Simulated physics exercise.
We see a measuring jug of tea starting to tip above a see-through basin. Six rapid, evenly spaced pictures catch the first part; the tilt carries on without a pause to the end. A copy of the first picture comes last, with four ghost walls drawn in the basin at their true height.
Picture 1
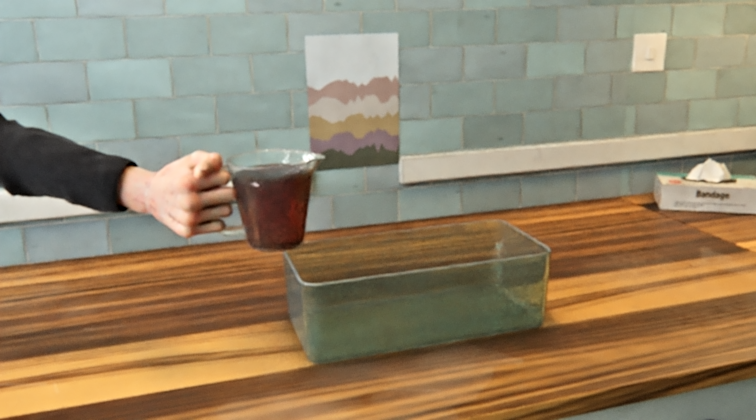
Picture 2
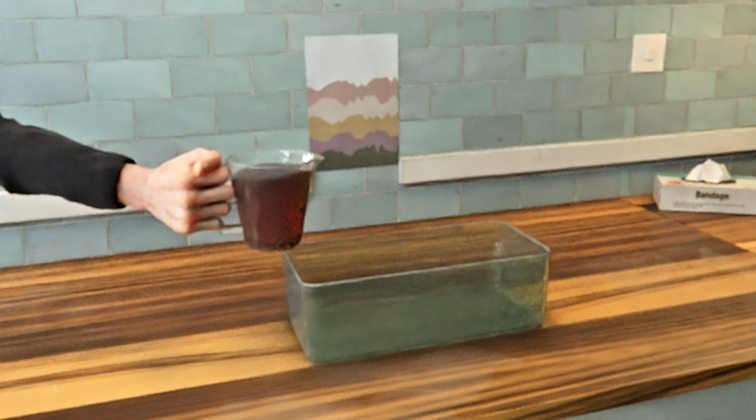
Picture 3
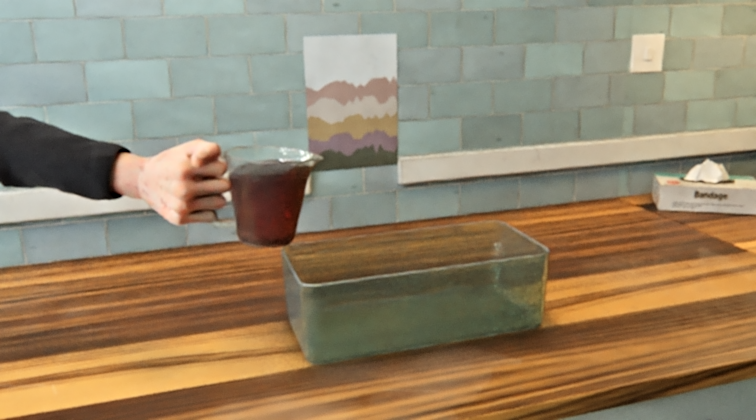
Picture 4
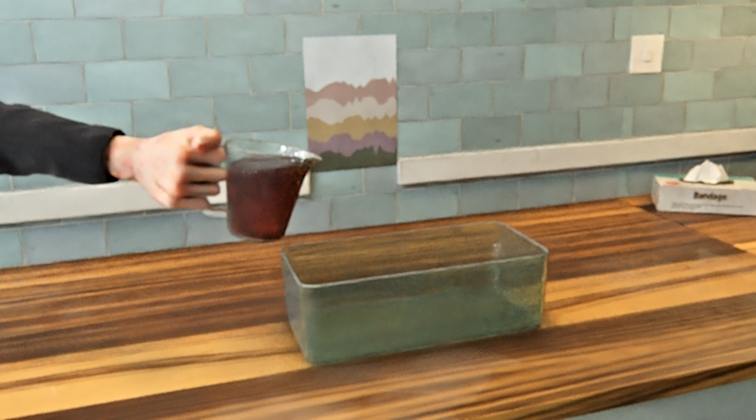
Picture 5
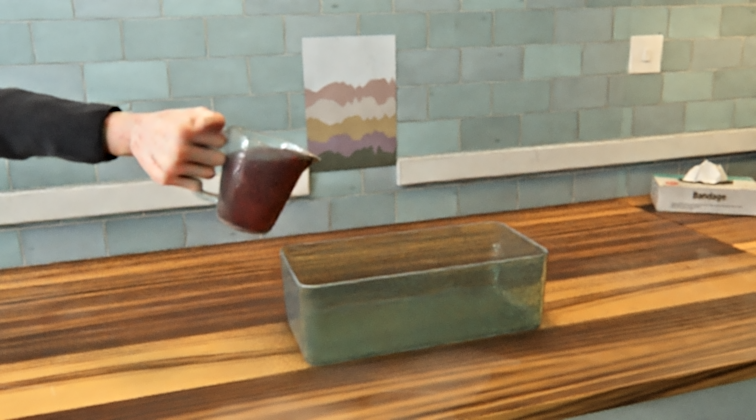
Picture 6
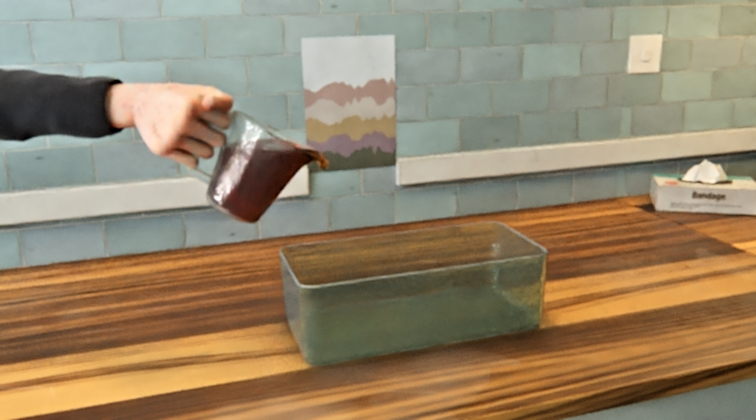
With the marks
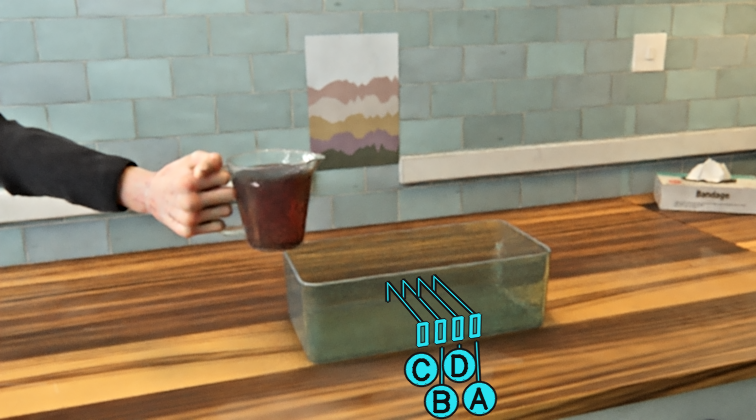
Kitchen counter, a hand tilting a glass jug of dark reddish-brown liquid rightward above a clear basin, liquid just reaching the lip.
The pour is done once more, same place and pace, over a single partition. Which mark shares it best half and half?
Slot C.
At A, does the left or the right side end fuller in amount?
More ends on the left.
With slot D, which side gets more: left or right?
The left side.
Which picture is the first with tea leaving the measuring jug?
Picture 6.
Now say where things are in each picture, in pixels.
Upright, lip at (323, 157); basin from (306, 362) to (542, 323); nothing has left yet.
Upright, lip at (322, 157); nothing has left yet.
Tipped about 6°, lip at (321, 157); nothing has left yet.
Tipped about 13°, lip at (320, 158); nothing has left yet.
Tipped about 22°, lip at (319, 158); nothing has left yet.
Tipped about 32°, lip at (318, 158); tea is over the lip, down to (324, 167).
On the marked copy, A at (476, 342); B at (442, 348); C at (424, 351); D at (459, 345).
With A, about 82 % ends left of the wall and 16 % right of it; 3 % is lost outside.
With B, about 84 % ends left of the wall and 12 % right of it; 5 % is lost outside.
With C, about 47 % ends left of the wall and 50 % right of it.
With D, about 82 % ends left of the wall and 13 % right of it; 5 % is lost outside.
